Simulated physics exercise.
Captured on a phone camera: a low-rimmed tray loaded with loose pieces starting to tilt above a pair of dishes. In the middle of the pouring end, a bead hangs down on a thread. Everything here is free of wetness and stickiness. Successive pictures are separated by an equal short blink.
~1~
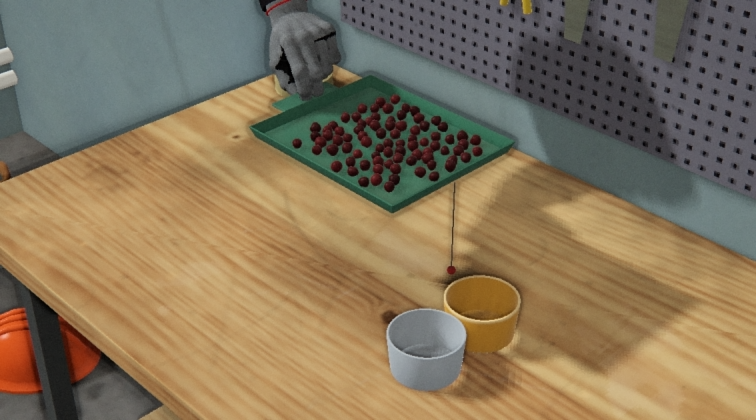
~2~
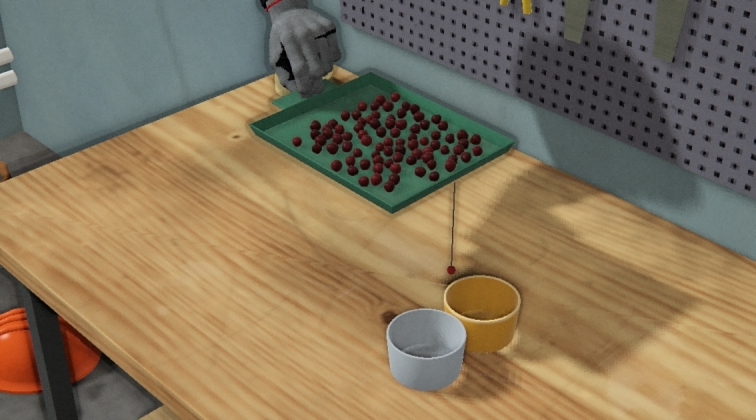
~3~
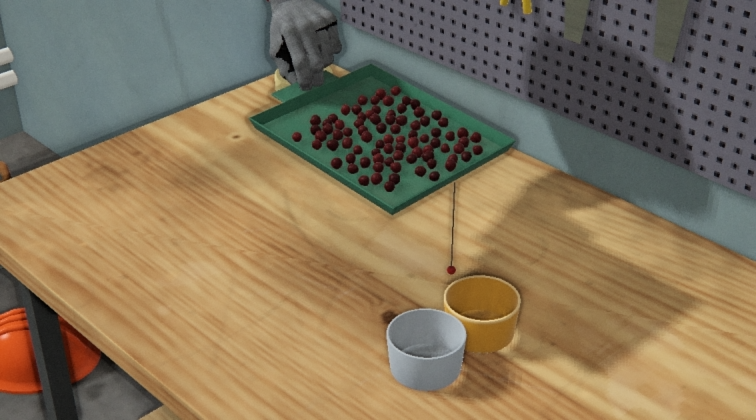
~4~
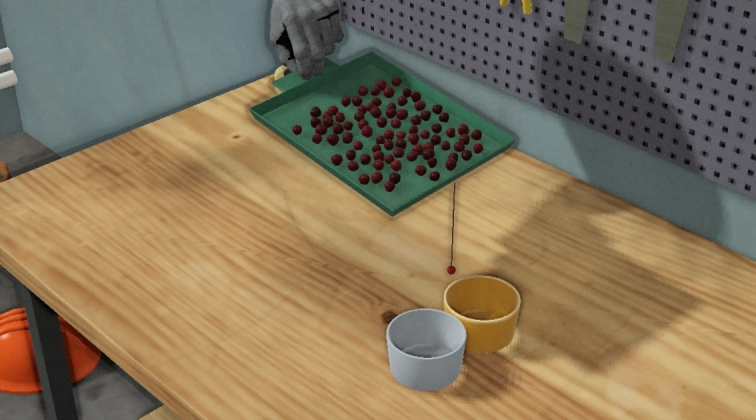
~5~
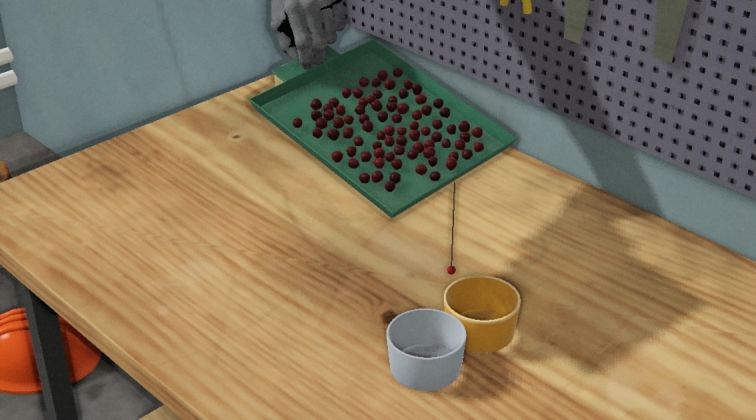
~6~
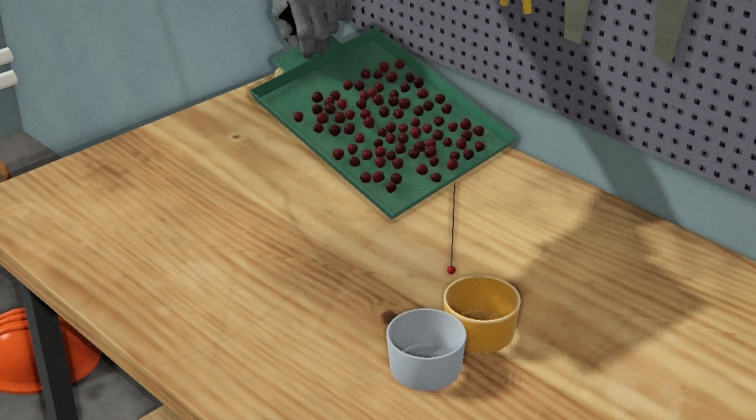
To begin with, a gloved hand holds a green tray of dark red dried cherries level above a wooden bench, with a bead hanging on a thread near a grey dish and a yellow one. The hand then gradually raises the tray's far side, tilting it slightly toward its near corner while the cherries stay spread across it.
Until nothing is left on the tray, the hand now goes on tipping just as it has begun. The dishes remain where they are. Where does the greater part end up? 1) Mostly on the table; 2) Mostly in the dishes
2.
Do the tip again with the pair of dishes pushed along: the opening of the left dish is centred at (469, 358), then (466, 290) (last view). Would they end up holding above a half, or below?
Result, first setup: A minority share; second setup: A minority share.
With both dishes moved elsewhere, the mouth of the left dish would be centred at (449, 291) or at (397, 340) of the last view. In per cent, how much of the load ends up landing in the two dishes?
10 %, then 70 %.
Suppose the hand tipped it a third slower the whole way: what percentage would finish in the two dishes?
Something like 90 in a hundred.
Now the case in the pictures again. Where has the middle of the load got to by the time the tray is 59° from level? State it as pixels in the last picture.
About (425, 157).
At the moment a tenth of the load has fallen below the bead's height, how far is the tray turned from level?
Angle: Close to 95°.
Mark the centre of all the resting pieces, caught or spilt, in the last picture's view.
(435, 356).
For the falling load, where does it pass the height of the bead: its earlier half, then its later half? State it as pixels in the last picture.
Around (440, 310), followed by around (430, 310).
Just after the last frame, tray tipped steeply; almost all on the tray; just a few in the air.
A moment on, tray tipped right over; roughly a third on the tray; about a tenth in the left dish; about a tenth in the right dish; roughly half in the air.
Further on, tray tipped past a quarter turn; roughly half in the left dish; roughly a quarter in the right dish; roughly a quarter outside both.
When it is over, tray tipped past a quarter turn; roughly half in the left dish; roughly a quarter in the right dish; roughly a quarter outside both.
